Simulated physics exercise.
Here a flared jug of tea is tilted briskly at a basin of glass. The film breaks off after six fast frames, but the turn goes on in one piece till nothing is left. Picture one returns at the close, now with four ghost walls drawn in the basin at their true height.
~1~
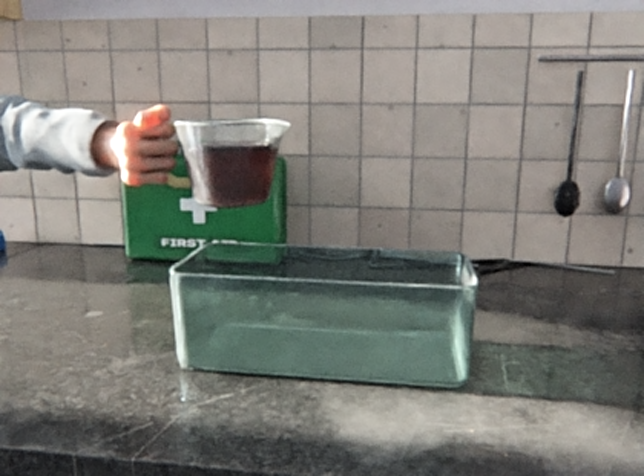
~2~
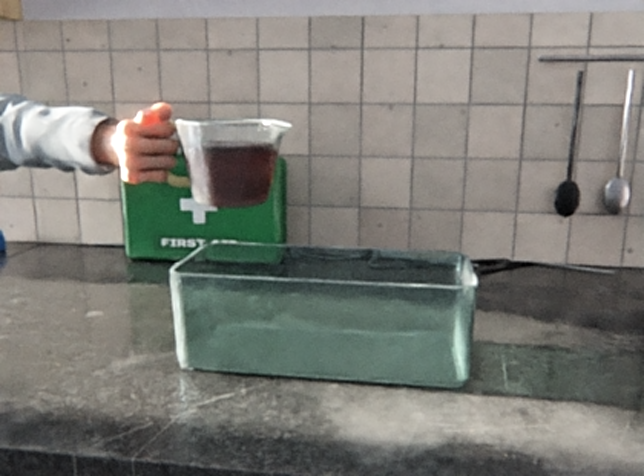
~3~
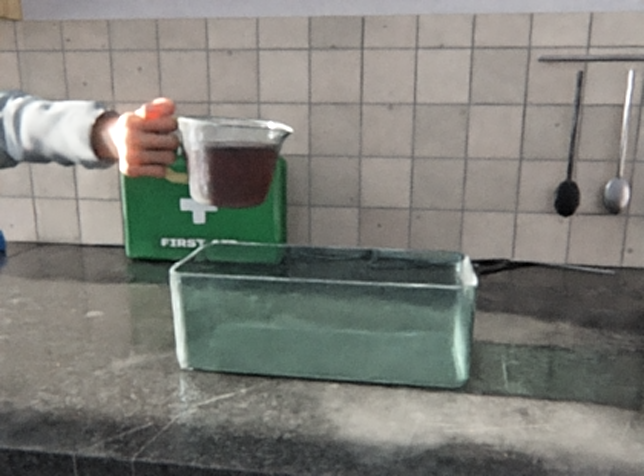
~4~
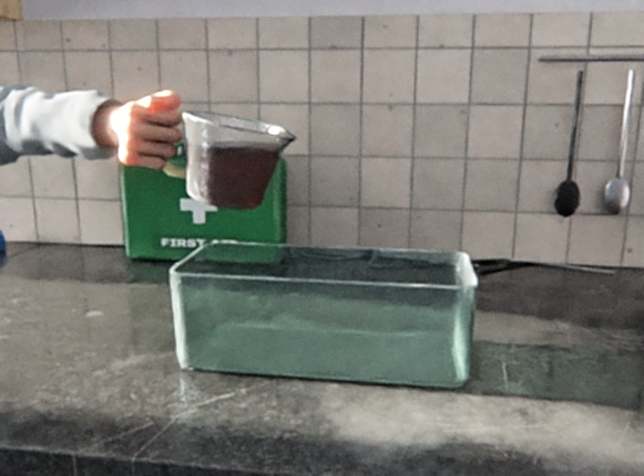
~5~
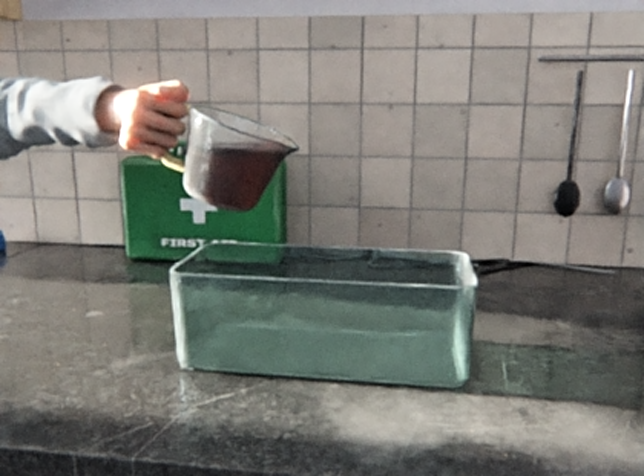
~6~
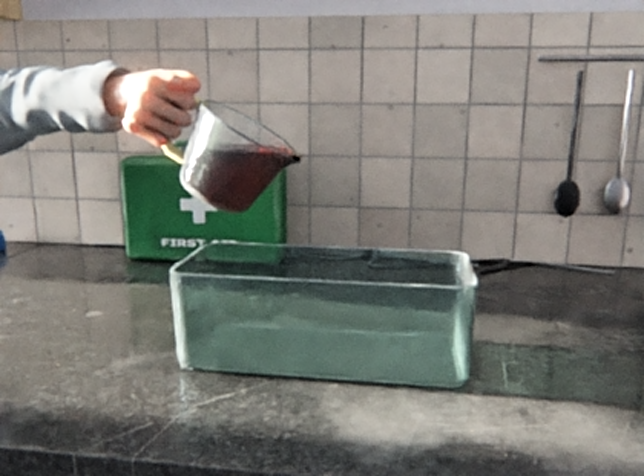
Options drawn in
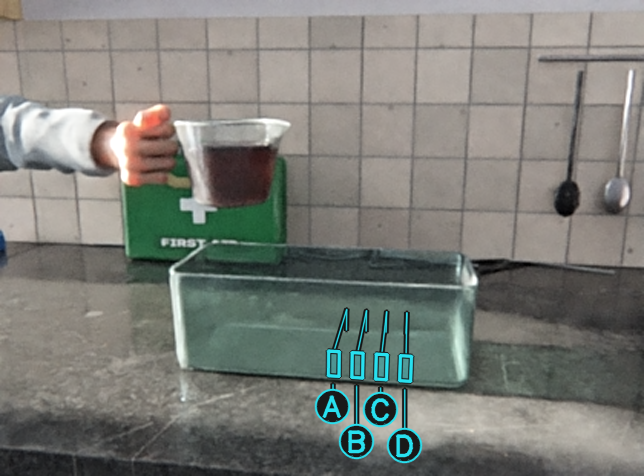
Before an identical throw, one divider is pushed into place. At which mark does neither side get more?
Slot A.
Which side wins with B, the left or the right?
More ends on the left.
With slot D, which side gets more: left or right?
The left one.
On the marked copy, A at (332, 384); B at (356, 385); C at (380, 387); D at (404, 389).
With A, about 52 % ends left of the wall and 47 % right of it.
With B, about 92 % ends left of the wall and 7 % right of it.
With C, about 88 % ends left of the wall and 10 % right of it.
With D, about 90 % ends left of the wall and 9 % right of it.
